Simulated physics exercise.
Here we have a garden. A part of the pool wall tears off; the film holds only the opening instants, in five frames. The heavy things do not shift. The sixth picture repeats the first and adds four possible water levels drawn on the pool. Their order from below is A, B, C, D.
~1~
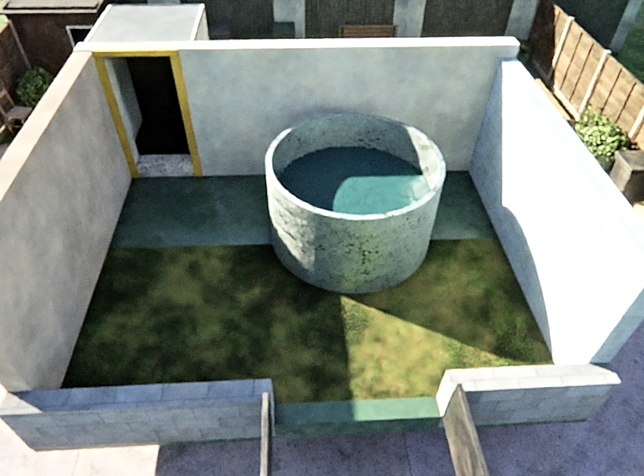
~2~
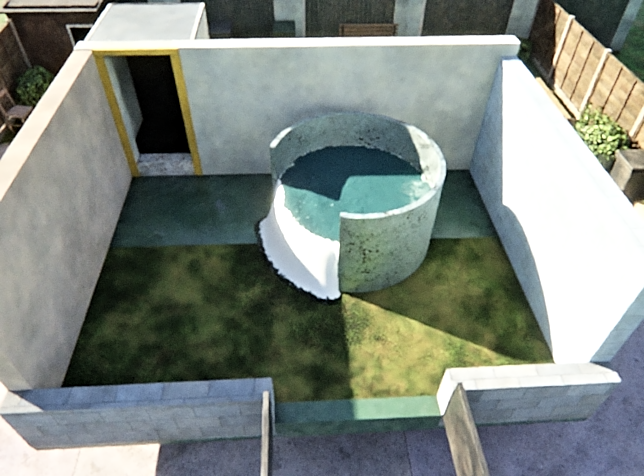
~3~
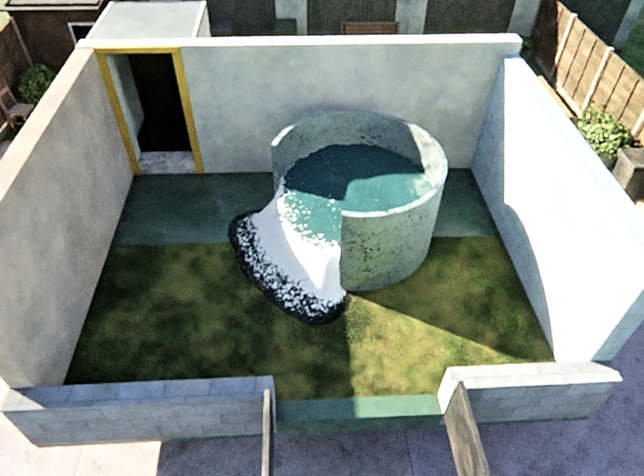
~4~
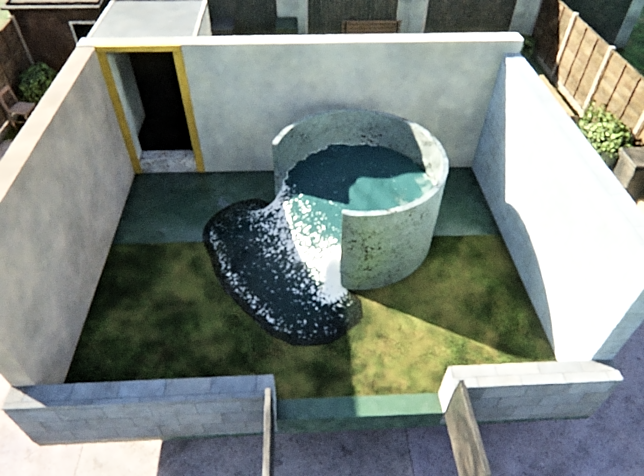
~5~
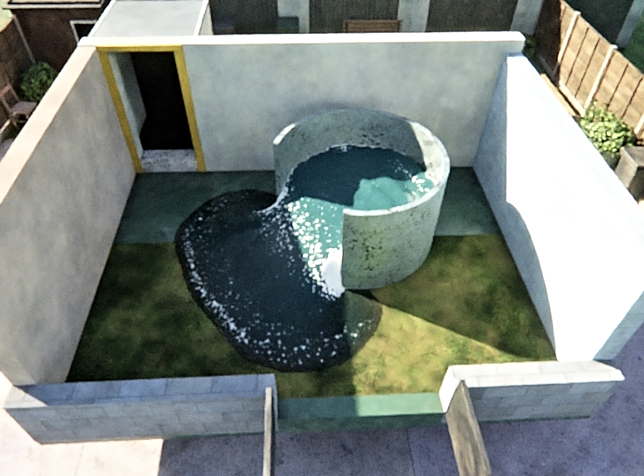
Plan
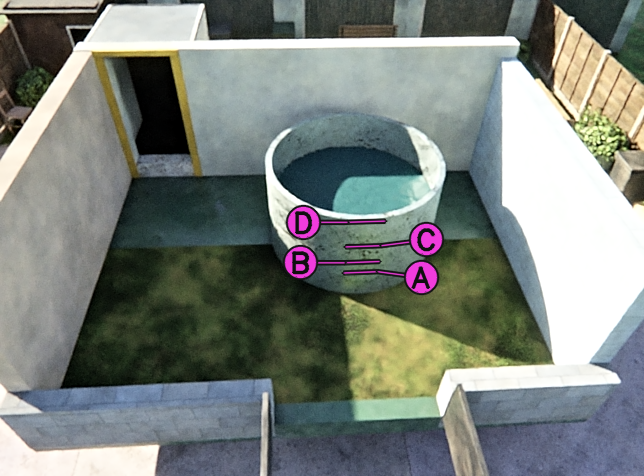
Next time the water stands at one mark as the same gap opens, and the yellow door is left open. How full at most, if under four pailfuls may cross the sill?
That is line C.
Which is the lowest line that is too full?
That would be D.
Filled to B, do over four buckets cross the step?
No, that is safe.
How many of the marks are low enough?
Three of the four.
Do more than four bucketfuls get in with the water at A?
No.
In magenta, A at (360, 272); B at (362, 262); C at (363, 246); D at (366, 221); from the bottom up A, B, C, D.
Choosing A, nothing gets over.
Choosing B, nothing gets over.
Choosing C, a bucket or two gets in.
Choosing D, some 15 bucketfuls get in.
